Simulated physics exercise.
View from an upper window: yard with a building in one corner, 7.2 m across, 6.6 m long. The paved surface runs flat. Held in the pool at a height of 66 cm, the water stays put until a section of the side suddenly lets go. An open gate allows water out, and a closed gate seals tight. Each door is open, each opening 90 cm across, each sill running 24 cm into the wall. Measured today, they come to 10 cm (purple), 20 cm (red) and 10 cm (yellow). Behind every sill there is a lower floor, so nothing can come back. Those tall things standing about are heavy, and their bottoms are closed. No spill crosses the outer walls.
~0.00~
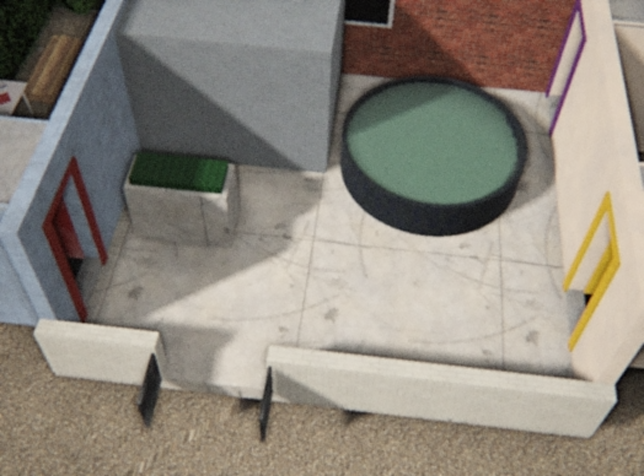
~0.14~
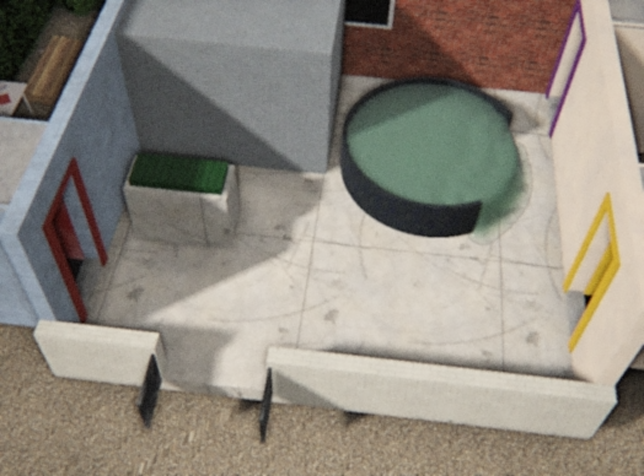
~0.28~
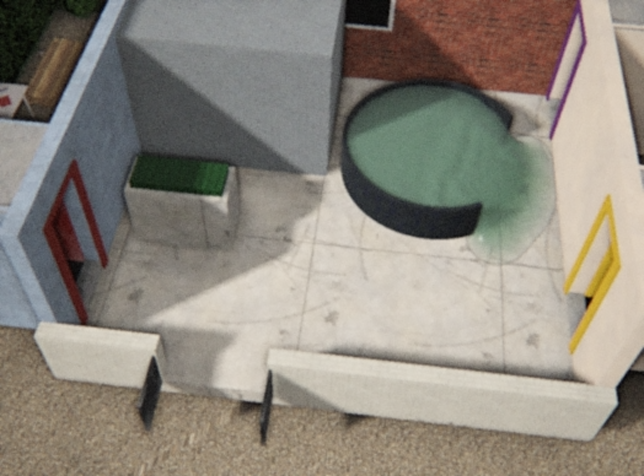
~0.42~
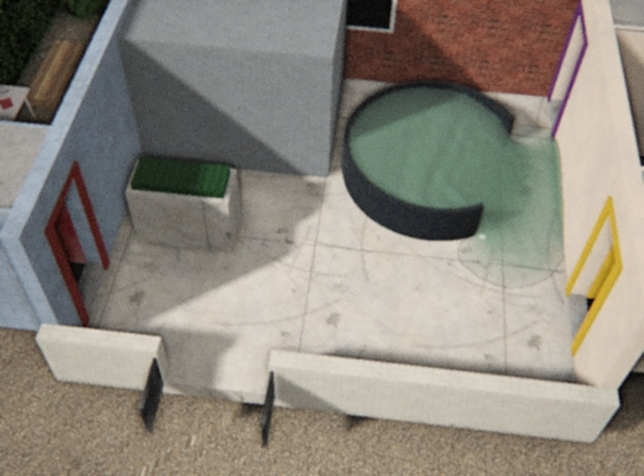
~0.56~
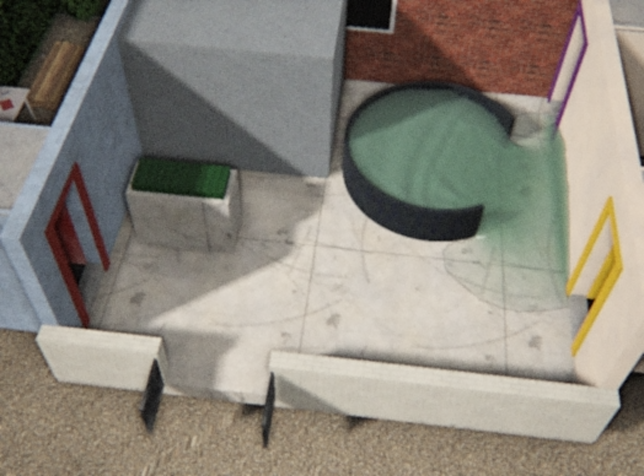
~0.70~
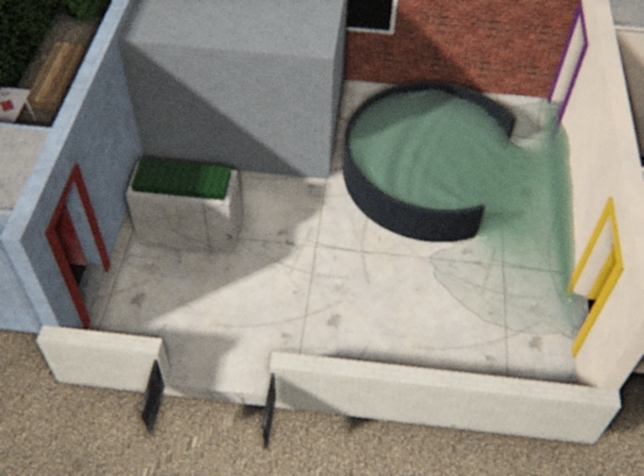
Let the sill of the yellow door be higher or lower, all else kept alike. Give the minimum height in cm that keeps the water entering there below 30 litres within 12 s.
It would need to be at least 14.5 cm high.
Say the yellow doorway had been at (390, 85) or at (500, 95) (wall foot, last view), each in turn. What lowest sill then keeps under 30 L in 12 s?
Around 16 and 24 cm respectively.
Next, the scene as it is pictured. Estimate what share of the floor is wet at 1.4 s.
Approximately 20 % of it.
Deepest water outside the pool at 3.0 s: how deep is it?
I'd put it near 41 cm.
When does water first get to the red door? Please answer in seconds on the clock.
Red 3.8 s.
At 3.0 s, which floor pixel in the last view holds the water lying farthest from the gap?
(212, 373).
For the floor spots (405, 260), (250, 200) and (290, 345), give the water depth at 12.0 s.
Ordered as asked: 7, 11, 11 cm.
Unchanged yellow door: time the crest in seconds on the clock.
It peaks around 1.8 s.
After 1.4 s water covers 20 % of the floor, deepest (56 cm) near (550, 193); 17 cm at the yellow door, 8 litres in over its 10 cm sill.
After 3.0 s water covers 50 % of the floor, deepest (41 cm) near (543, 411); 16 cm at the yellow door, 44 litres in over its 10 cm sill.
After 12.0 s water covers 95 % of the floor, deepest (15 cm) near (350, 389); 12 cm at the yellow door, 95 litres in over its 10 cm sill.
At the yellow door as built, the water arrived by 0.7 s and peaked near 18 cm at 1.8 s.
Run again over the same 12 s with other heights there, 54 litres in over 12.5 cm, 13 litres over 17 cm. The limit of 30 litres is kept from about 14.5 cm up.
